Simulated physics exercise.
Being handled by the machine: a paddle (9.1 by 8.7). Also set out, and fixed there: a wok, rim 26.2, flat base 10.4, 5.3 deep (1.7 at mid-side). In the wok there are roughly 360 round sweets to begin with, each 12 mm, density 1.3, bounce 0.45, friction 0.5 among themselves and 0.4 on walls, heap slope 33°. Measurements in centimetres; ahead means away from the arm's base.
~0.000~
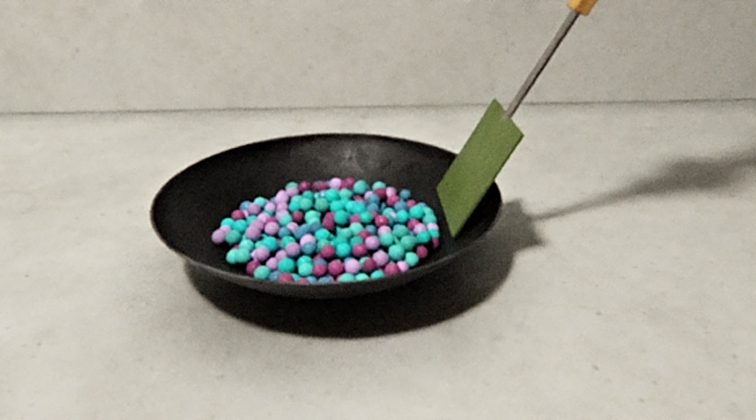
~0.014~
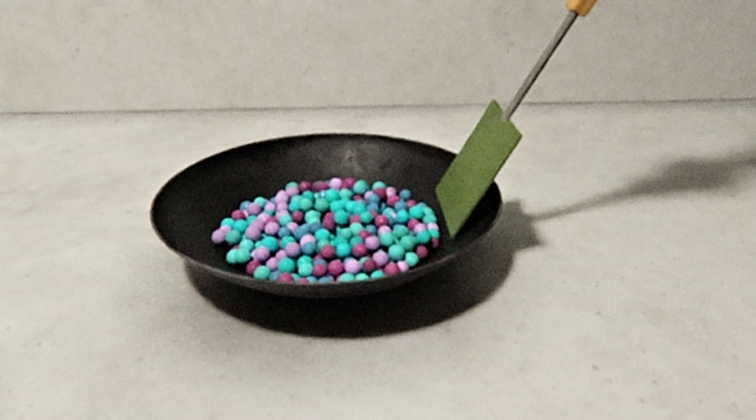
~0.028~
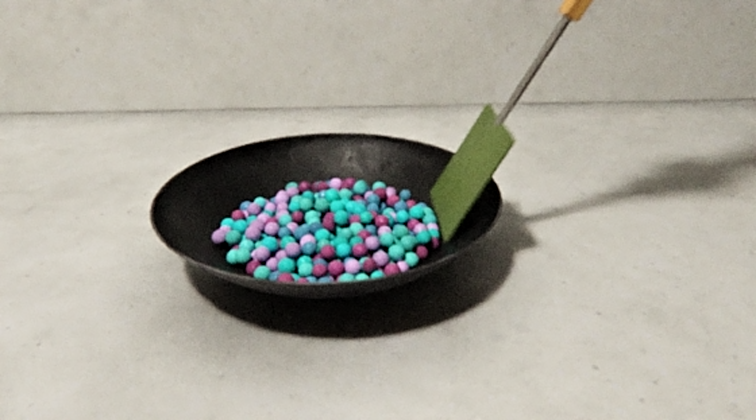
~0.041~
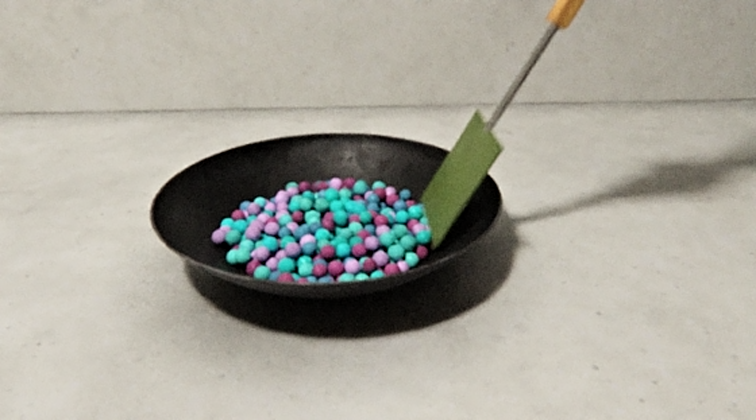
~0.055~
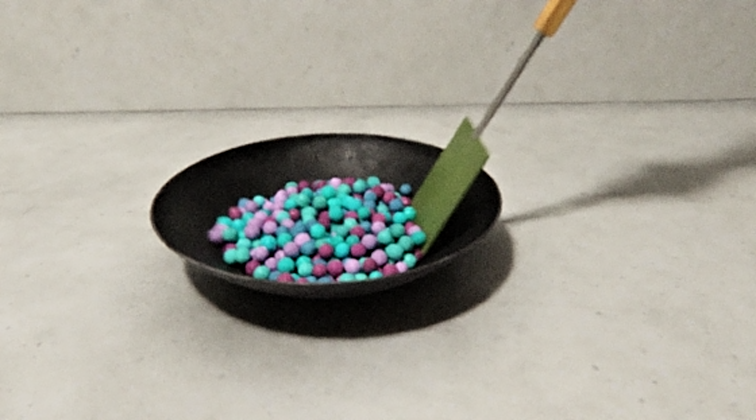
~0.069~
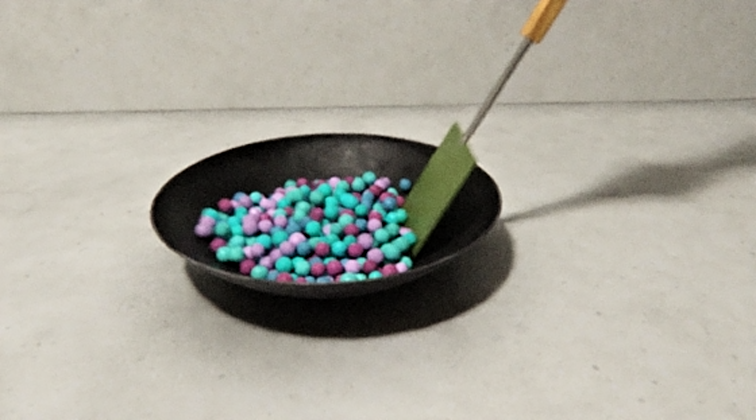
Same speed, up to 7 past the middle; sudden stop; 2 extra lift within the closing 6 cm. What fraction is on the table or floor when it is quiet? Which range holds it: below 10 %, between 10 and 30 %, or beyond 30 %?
The range between 10 and 30 %.
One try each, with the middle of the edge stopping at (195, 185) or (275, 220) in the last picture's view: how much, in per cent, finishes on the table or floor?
First try about 45 percent, second about 5 percent.
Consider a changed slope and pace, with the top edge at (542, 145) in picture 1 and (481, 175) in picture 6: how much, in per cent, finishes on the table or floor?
35 per cent.
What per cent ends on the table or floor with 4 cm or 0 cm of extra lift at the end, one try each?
Roughly 25 % and then 25 %.
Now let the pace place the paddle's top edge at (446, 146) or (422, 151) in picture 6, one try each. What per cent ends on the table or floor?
That comes to some 35 and some 50 percent, in that order.
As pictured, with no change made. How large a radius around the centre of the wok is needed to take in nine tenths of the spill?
Roughly 30 cm.
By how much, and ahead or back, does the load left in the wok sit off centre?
What stays is shifted forward by around 5.0 cm.
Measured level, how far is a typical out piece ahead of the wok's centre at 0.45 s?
Distance ahead of centre: Approx. 16 cm.
By 0.14 s, sloping 61°, highest piece 6 above the table; 362 in the wok.
By 0.22 s, sloping 61°, highest piece 7 above the table; 357 in the wok, 5 on the blade or in flight.
By 0.45 s, sloping 61°, highest piece 7 above the table; 297 in the wok, 63 on the table or floor, 2 on the blade or in flight.
By 1.50 s, sloping 61°, highest piece 7 above the table; 296 in the wok, 66 on the table or floor.
Final count, 296 in the wok, 66 on the table or floor. That is 18 % on the table or floor.
